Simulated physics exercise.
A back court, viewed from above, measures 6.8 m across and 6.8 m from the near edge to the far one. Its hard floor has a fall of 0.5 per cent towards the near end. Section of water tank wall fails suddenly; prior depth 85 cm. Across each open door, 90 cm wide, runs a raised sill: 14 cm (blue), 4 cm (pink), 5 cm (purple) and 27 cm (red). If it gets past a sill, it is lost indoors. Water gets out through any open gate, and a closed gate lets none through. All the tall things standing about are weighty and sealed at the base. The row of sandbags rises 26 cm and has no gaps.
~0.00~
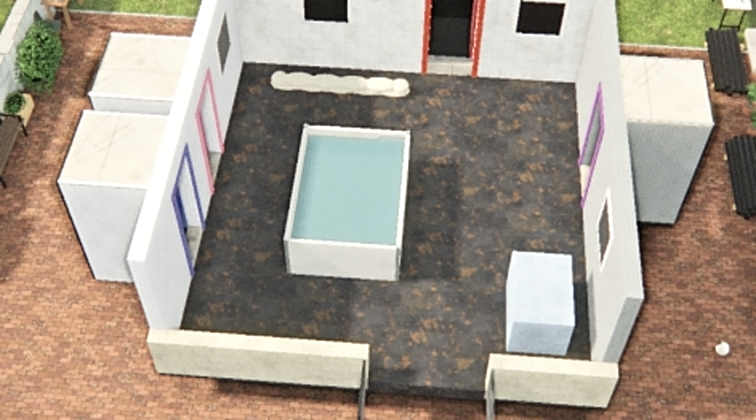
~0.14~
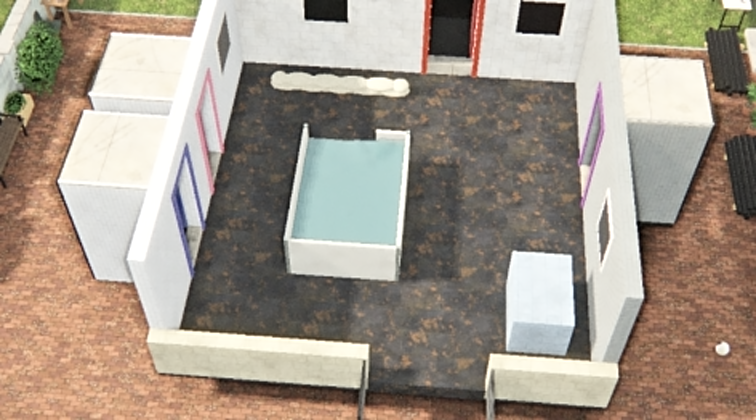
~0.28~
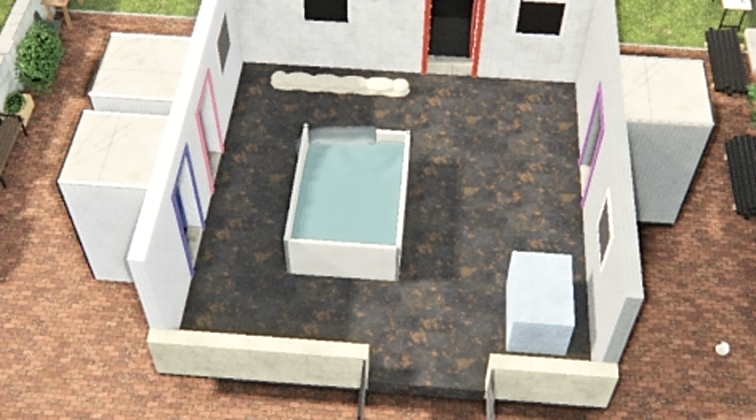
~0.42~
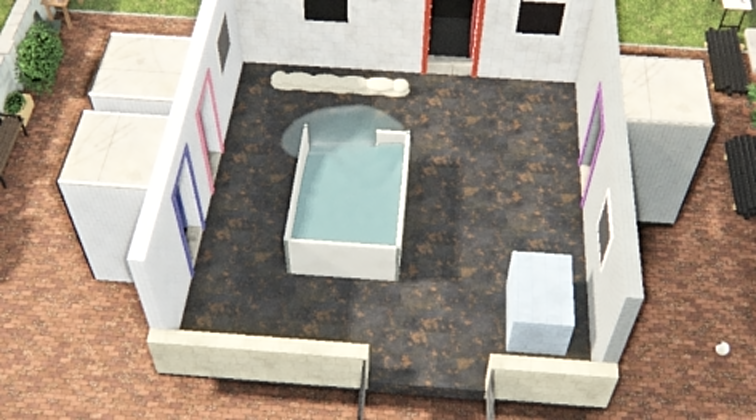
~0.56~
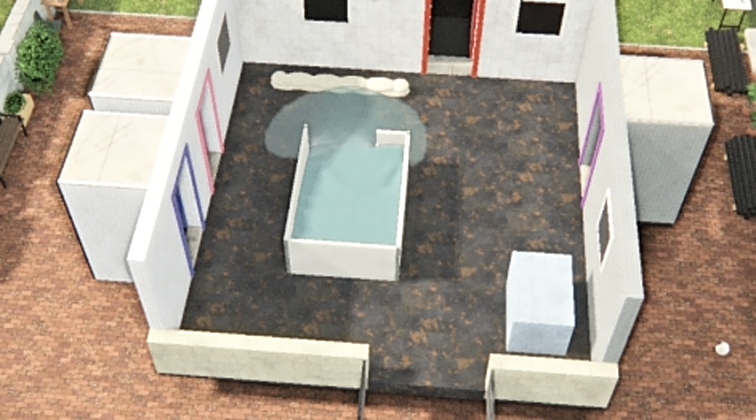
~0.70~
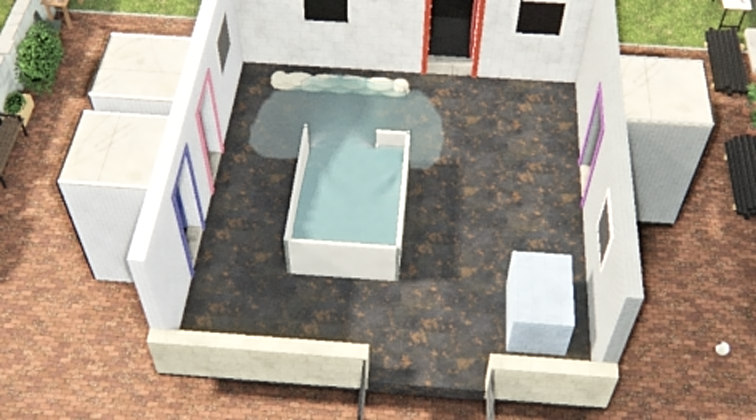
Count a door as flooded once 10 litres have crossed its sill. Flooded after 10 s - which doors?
In order: At the blue door the inflow will remain within the limit, at the pink door the inflow will break the limit, at the purple door the inflow will break the limit, at the red door the inflow will remain within the limit.
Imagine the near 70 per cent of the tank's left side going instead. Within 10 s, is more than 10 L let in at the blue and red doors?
With respect to that limit, blue ends up outside it, red ends up inside it.
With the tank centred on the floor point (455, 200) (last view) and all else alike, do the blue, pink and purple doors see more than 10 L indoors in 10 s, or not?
For the blue door, the amount is acceptable; for the pink door, the amount is too high; for the purple door, the amount is too high.
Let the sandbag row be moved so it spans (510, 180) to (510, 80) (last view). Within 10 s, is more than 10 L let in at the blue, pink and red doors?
Note - blue: Limit held; pink: Limit exceeded; red: Limit held.
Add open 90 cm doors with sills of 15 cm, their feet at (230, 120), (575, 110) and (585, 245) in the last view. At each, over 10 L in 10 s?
Door 1: Higher; door 2: Higher; door 3: Lower.
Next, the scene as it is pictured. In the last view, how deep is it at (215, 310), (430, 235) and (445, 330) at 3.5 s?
Reading - approx. 0 / 0 / 0 cm.
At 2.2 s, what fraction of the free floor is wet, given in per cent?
Close to 30 in a hundred parts are wet.
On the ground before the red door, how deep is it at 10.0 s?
It's about 3.5 cm.
After 1.4 s water covers 25 % of the floor and is deepest (50 cm) near (344, 100); blue door not reached, pink door not reached, purple door not reached, red door 11 cm at the sill, 0 L in.
After 2.2 s water covers 30 % of the floor and is deepest (48 cm) near (236, 93); blue door not reached, pink door 4 cm at the sill, 0 L in, purple door not reached, red door 14 cm at the sill, 0 L in.
After 3.5 s water covers 55 % of the floor and is deepest (34 cm) near (294, 77); blue door 4 cm at the sill, 0 L in, pink door 8 cm at the sill, 3 L in, purple door 9 cm at the sill, 0 L in, red door 11 cm at the sill, 0 L in.
After 6.0 s water covers 80 % of the floor and is deepest (22 cm) near (561, 88); blue door 4 cm at the sill, 0 L in, pink door 9 cm at the sill, 32 L in, purple door 12 cm at the sill, 28 L in, red door 6 cm at the sill, 0 L in.
After 10.0 s water covers 95 % of the floor and is deepest (15 cm) near (403, 269); blue door 8 cm at the sill, 0 L in, pink door 6 cm at the sill, 58 L in, purple door 7 cm at the sill, 72 L in, red door 3 cm at the sill, 0 L in.
